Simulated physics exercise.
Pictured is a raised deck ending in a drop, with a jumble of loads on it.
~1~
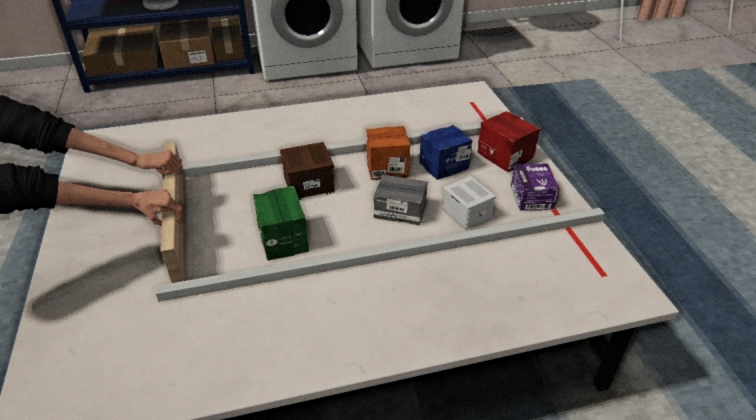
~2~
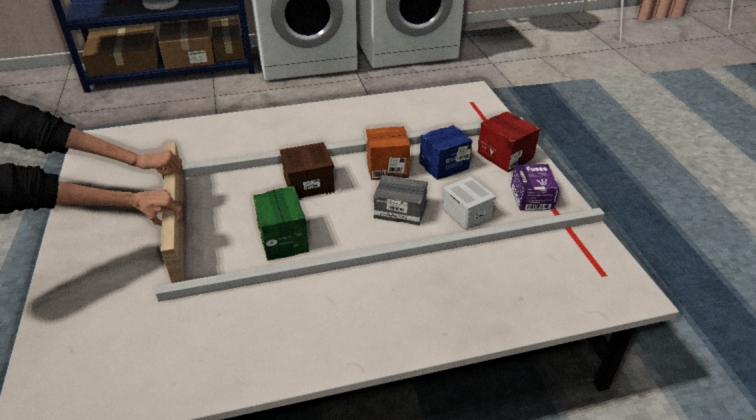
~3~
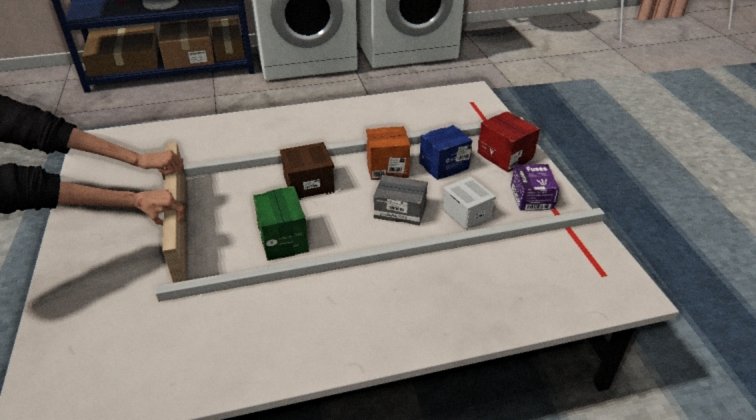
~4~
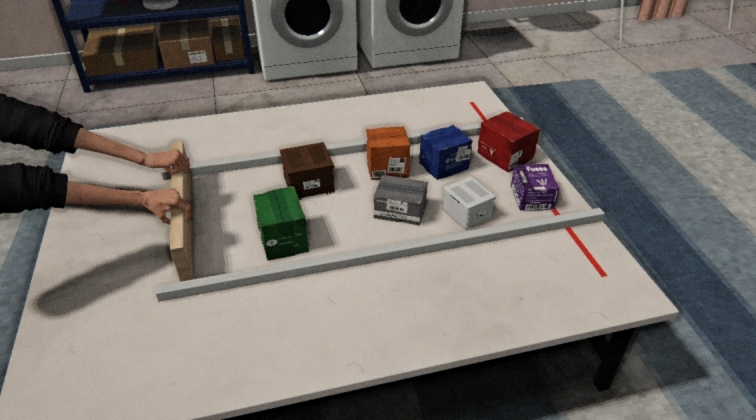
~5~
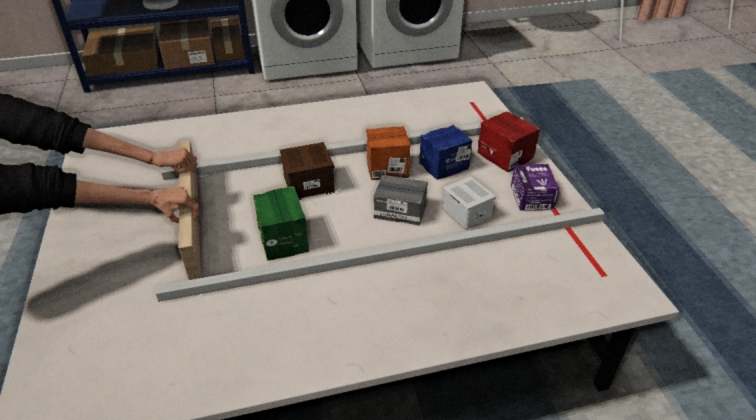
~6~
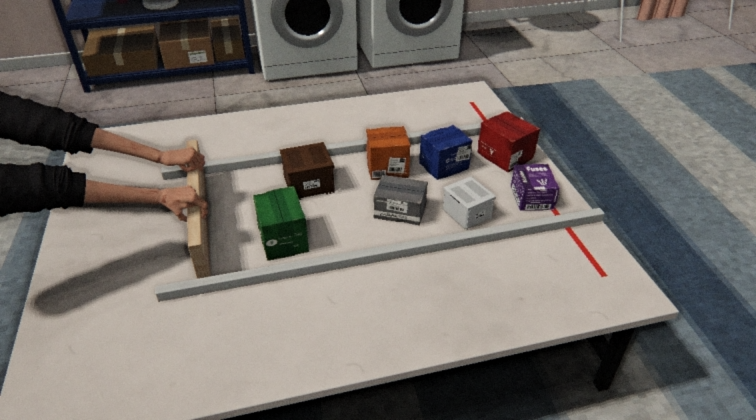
To begin with, two hands hold a wooden plank upright at the left of a white table, where eight coloured boxes sit between two pale rails near a red line. The hands then slide the plank slowly a short way right, still short of the boxes, which stay where they are.
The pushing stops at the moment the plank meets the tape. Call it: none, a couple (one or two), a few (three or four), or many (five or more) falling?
Call: Many.
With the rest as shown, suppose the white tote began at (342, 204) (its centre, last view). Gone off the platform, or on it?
It goes off the edge.
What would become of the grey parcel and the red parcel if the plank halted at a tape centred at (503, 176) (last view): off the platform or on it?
Per object: Grey parcel stays; red parcel goes.
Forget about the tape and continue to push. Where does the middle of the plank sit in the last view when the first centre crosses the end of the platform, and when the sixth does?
The first one at (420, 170), the next at (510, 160).
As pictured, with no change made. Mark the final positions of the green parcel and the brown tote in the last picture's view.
Green parcel: (565, 178); brown tote: (533, 139).
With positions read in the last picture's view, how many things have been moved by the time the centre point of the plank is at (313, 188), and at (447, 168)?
2 at one spot and 8 at the other.
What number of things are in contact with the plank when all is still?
The number is 2.
Soon after, none off yet; red parcel at rest near (508, 141); purple box at rest near (534, 187); blue parcel at rest near (445, 152).
At rest, the number that fall off is five or more; fallen, grey parcel, orange parcel, white tote, blue parcel, purple box and red parcel.
